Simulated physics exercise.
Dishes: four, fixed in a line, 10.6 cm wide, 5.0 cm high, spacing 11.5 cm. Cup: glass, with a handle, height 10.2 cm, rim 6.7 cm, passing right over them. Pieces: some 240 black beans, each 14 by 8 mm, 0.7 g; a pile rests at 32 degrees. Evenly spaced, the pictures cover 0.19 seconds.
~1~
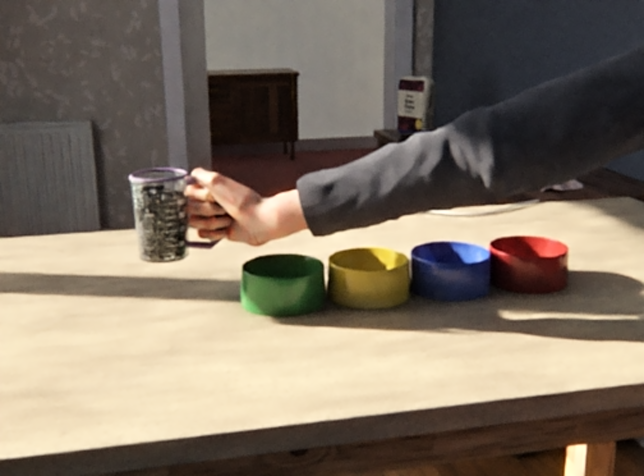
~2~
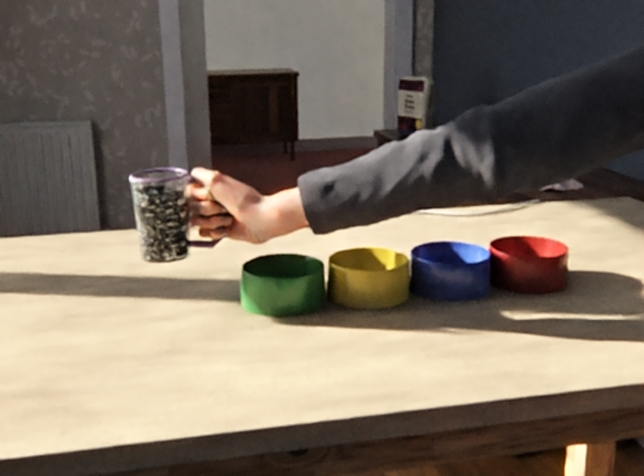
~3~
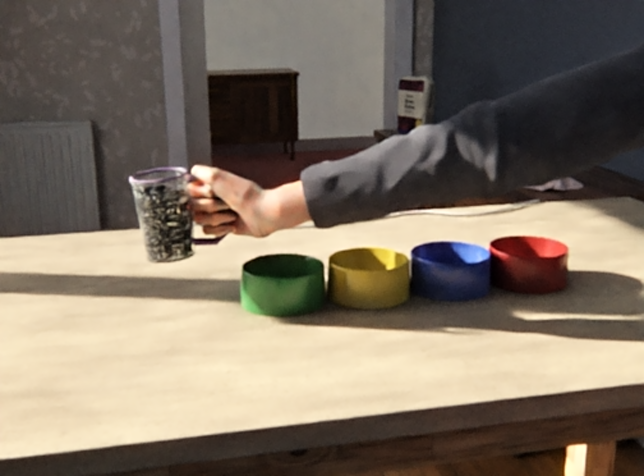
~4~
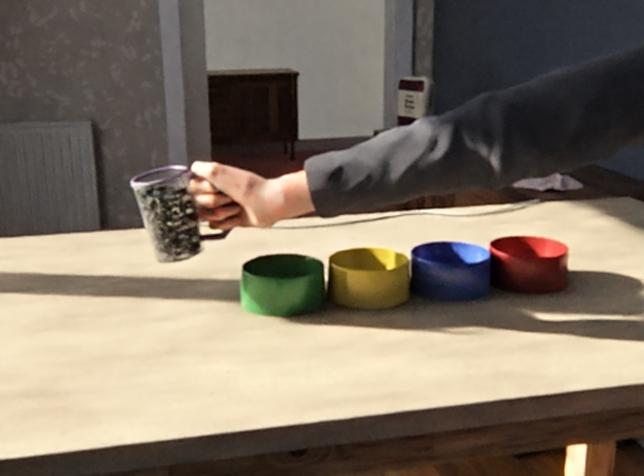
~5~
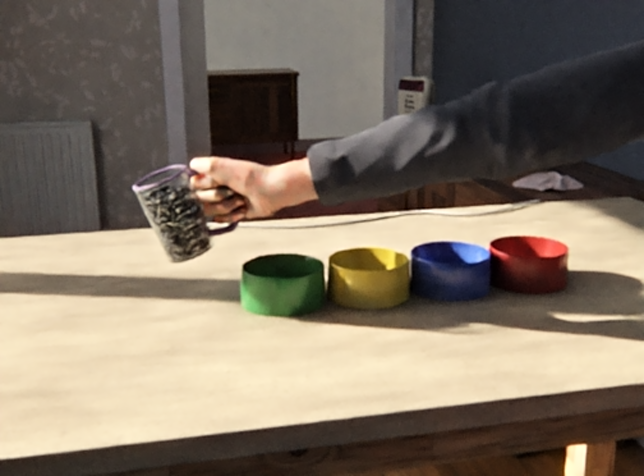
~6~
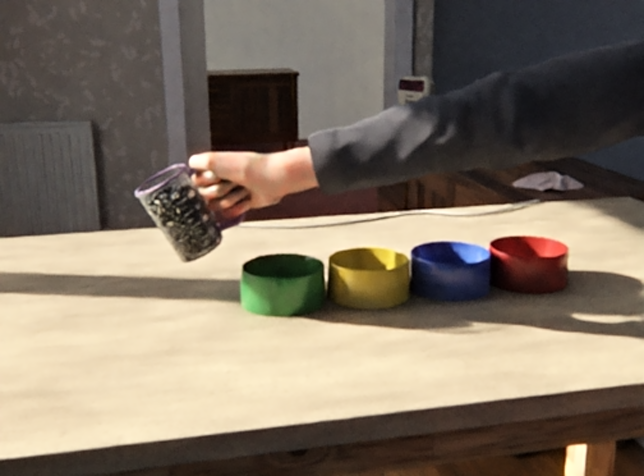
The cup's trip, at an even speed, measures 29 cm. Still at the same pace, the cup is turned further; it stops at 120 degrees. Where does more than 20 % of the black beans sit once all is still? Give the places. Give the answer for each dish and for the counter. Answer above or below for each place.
Red dish: Below, blue dish: Below, green dish: Above, yellow dish: Below, counter: Above.
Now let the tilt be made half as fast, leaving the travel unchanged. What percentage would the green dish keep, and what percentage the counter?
Then green ends at 60 and the counter at 10.
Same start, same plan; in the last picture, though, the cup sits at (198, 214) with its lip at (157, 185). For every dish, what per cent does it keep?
Final shares - red 0 %, blue 0 %, green 0 %, yellow 90 %.
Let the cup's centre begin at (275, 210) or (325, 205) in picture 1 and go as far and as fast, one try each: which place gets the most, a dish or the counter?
First try: Yellow; second try: Yellow.
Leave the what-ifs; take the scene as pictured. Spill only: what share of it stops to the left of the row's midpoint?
About 100 percent.
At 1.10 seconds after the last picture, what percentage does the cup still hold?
Somewhere close to 0 percent.
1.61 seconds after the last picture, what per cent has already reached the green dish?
About 35 per cent by then.
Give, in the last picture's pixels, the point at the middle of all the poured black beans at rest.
My guess is close to (235, 302).
Then, 0.66 s after the last picture, tilt 120 degrees; cup holds 35 %, green 10 %.
Then, 1.10 s after the last picture, tilt 120 degrees; cup holds 0 %, green 35 %.
Then, 1.61 s after the last picture, tilt 120 degrees; cup holds 0 %, green 35 %.
In the end, red 0 %, blue 0 %, green 35 %, yellow 0 %, counter 65 %.
